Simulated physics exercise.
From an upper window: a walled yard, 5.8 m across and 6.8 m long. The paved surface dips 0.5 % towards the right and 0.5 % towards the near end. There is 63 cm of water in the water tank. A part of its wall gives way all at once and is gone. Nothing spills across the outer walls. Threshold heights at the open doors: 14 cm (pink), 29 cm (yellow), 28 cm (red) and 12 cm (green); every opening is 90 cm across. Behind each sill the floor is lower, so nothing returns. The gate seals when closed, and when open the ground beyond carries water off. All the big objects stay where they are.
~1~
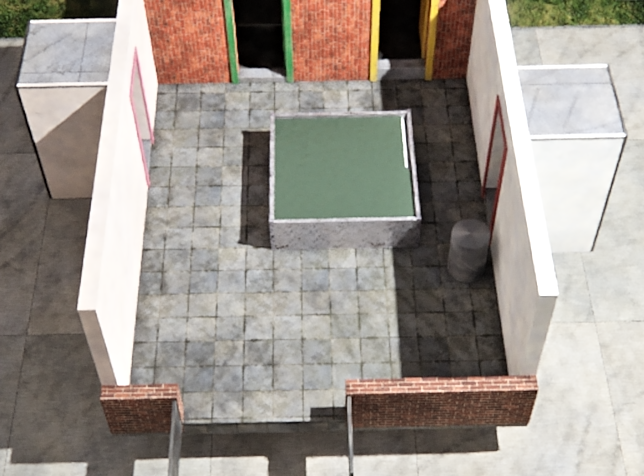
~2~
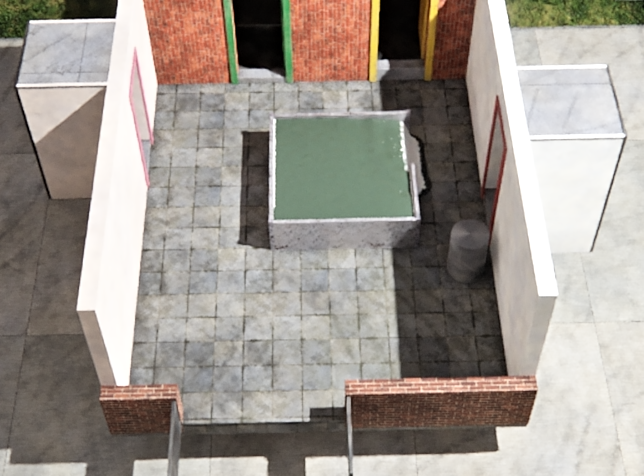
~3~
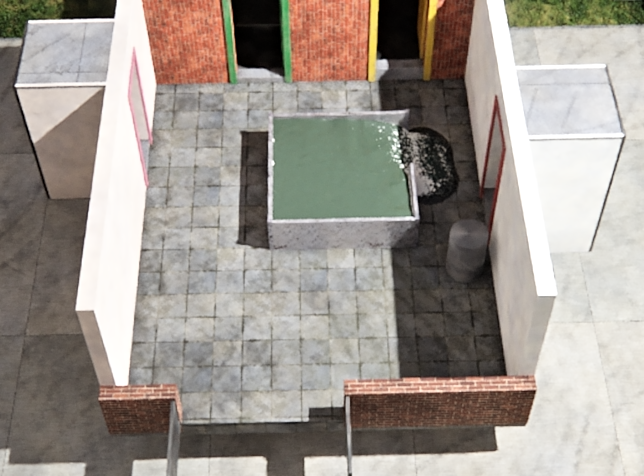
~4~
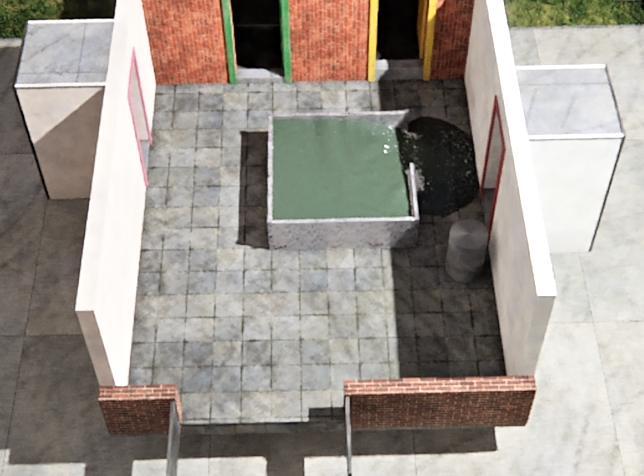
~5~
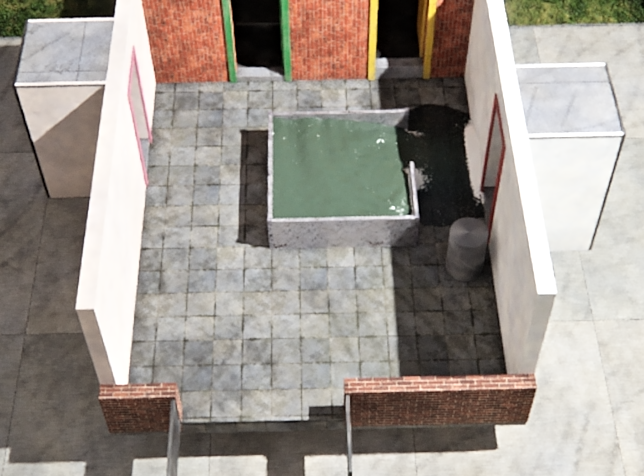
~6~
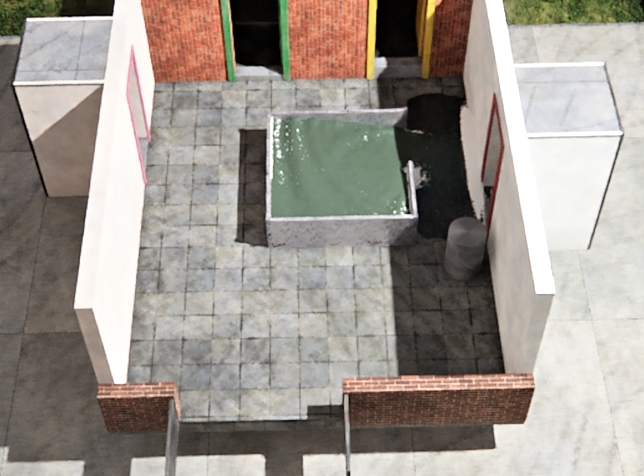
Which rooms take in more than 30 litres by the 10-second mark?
Within that time: At the pink door it stays under the limit; at the yellow door it stays under the limit; at the red door it does not reach the limit; at the green door it stays under the limit.
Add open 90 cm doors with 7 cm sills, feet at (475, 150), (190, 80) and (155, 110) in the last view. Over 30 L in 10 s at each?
In that order: Over, not over, above.
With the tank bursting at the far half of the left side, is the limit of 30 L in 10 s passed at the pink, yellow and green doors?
Then: Pink above, yellow not over, green not over.
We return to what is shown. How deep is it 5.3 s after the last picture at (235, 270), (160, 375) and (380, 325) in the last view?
Roughly 2, 2 and 2 cm, in turn.
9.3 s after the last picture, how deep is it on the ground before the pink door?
Some 9.0 cm.
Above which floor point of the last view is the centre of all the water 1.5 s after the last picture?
Around (377, 177).
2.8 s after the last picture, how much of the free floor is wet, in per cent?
Some 65 per cent of it.
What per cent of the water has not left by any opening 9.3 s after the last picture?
Roughly 88 in a hundred.
Then, 0.7 s after the last picture water covers 10 % of the floor and is deepest (50 cm) near (466, 156); pink door not reached, yellow door not reached, red door 19 cm at the sill, 0 L in, green door not reached.
Then, 1.5 s after the last picture water covers 25 % of the floor and is deepest (49 cm) near (456, 83); pink door not reached, yellow door 23 cm at the sill, 0 L in, red door 19 cm at the sill, 0 L in, green door not reached.
Then, 2.8 s after the last picture water covers 65 % of the floor and is deepest (32 cm) near (457, 90); pink door not reached, yellow door 22 cm at the sill, 1 L in, red door 17 cm at the sill, 0 L in, green door 5 cm at the sill, 0 L in.
Then, 5.3 s after the last picture water covers 90 % of the floor and is deepest (22 cm) near (458, 97); pink door 12 cm at the sill, 4 L in, yellow door 17 cm at the sill, 1 L in, red door 14 cm at the sill, 0 L in, green door 5 cm at the sill, 0 L in.
Then, 9.3 s after the last picture water covers 95 % of the floor and is deepest (14 cm) near (479, 255); pink door 9 cm at the sill, 8 L in, yellow door 10 cm at the sill, 1 L in, red door 11 cm at the sill, 0 L in, green door 10 cm at the sill, 5 L in.
